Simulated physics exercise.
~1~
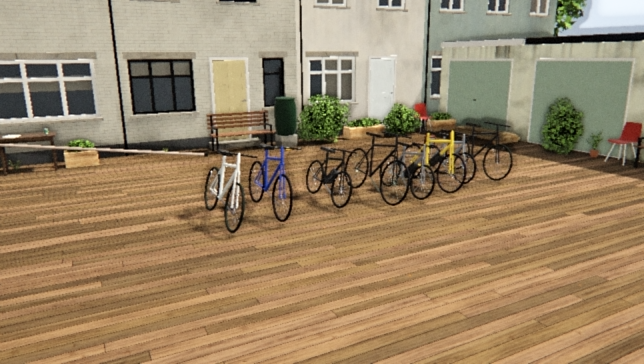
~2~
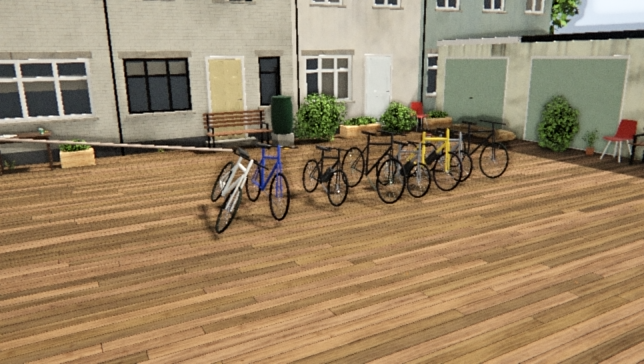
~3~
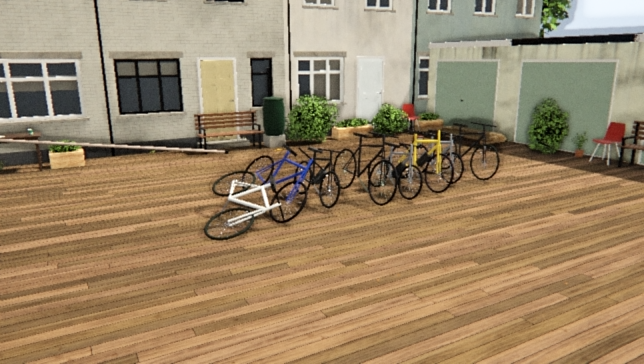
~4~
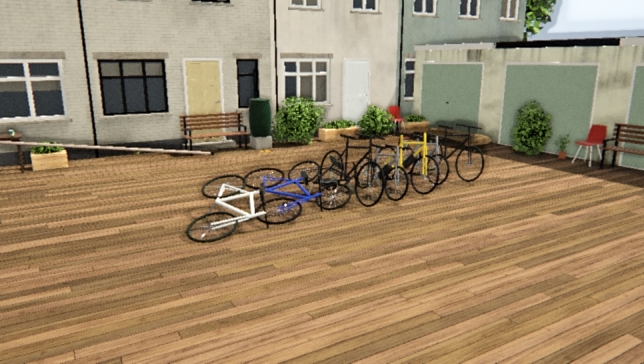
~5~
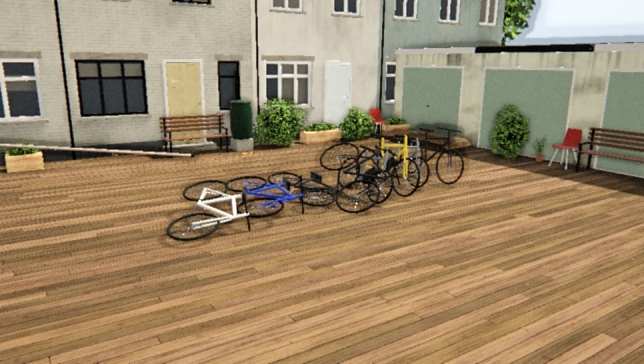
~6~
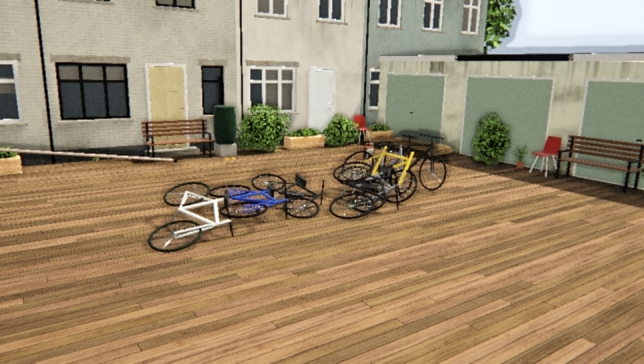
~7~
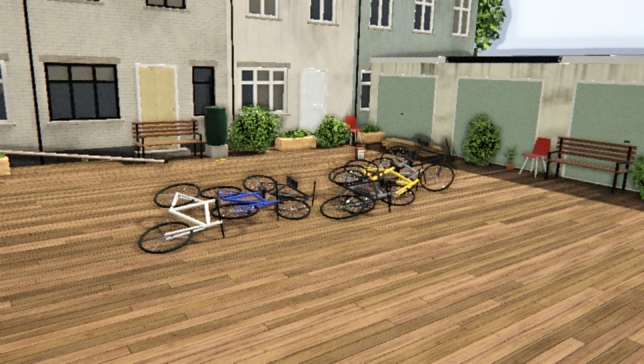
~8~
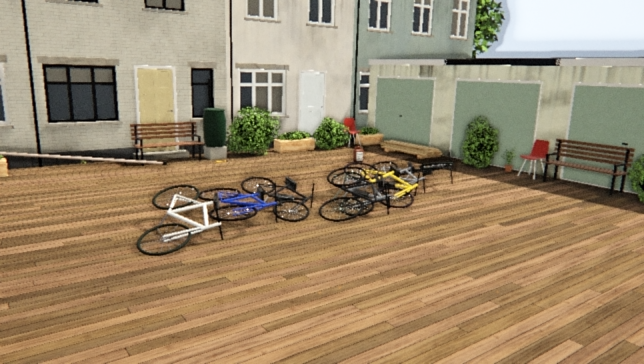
On a wooden-decked yard edged by pale terraced houses and green garage doors, a row of bicycles stands upright, with a white one at the left end beside a long thin pole. The white bicycle tips to the right and drops onto the boards as the blue one next to it leans over. The blue bicycle goes down too, and the dark bicycles beyond it topple in turn while the view drifts right. The yellow bicycle tilts, then falls among the last dark ones. At the end the whole row lies toppled across the deck, with none left standing.
